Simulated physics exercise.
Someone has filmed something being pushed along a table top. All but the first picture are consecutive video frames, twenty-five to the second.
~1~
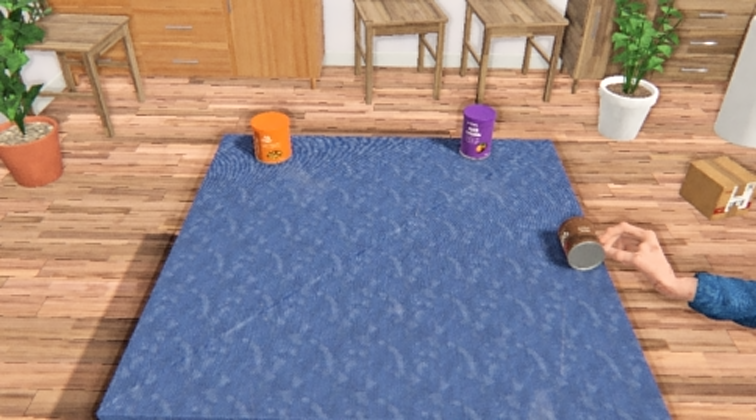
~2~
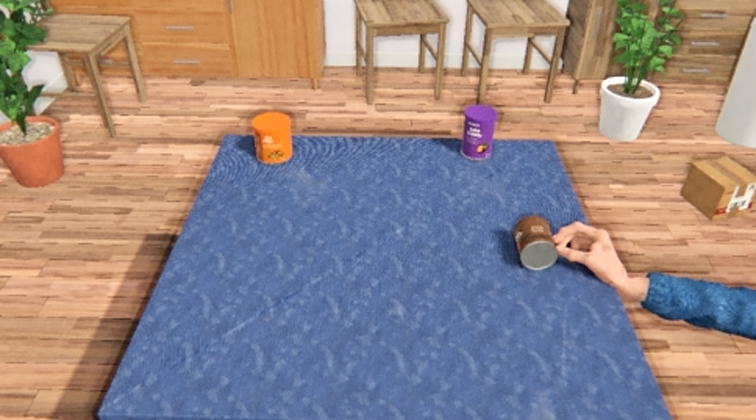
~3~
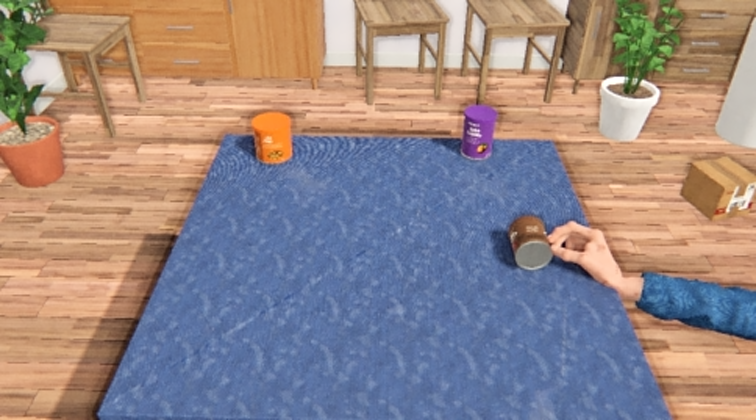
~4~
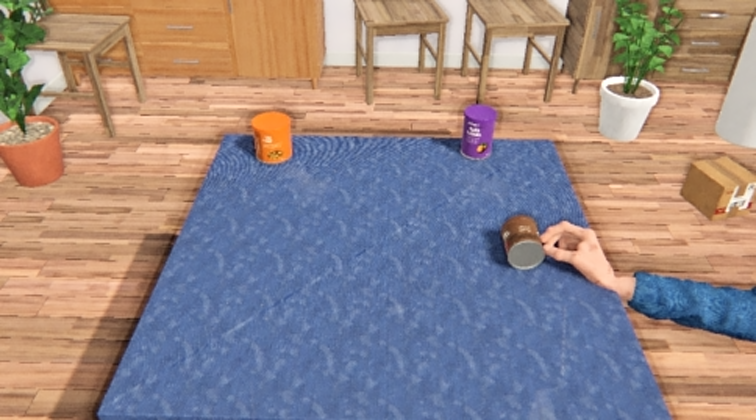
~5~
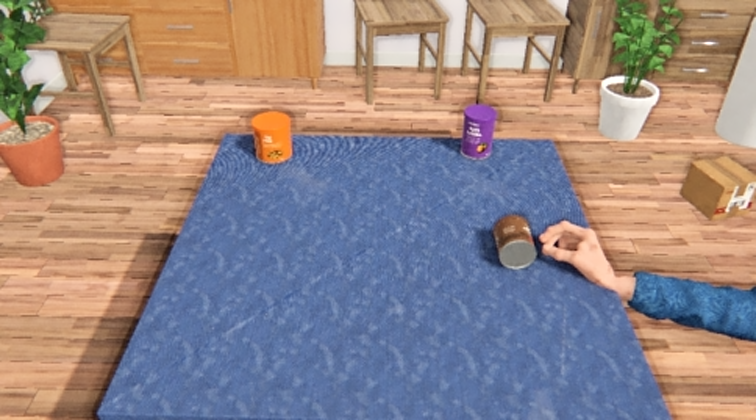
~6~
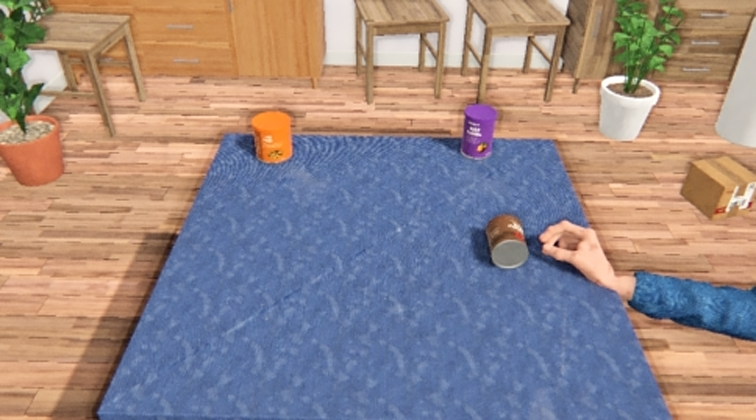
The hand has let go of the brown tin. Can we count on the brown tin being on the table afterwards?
The brown tin stays on the table.
Then, 0.10 s later than the last frame, brown tin moved about its own width near (488, 241).
Then, 0.30 s later than the last frame, brown tin moved well along near (456, 241).
Then, 0.60 s later than the last frame, brown tin moved well along near (420, 240).
Then, 0.90 s later than the last frame, brown tin moved well along near (397, 240).
When it is over, moved from the start, brown tin. End places, in pixels of the last picture, brown tin near (389, 239).
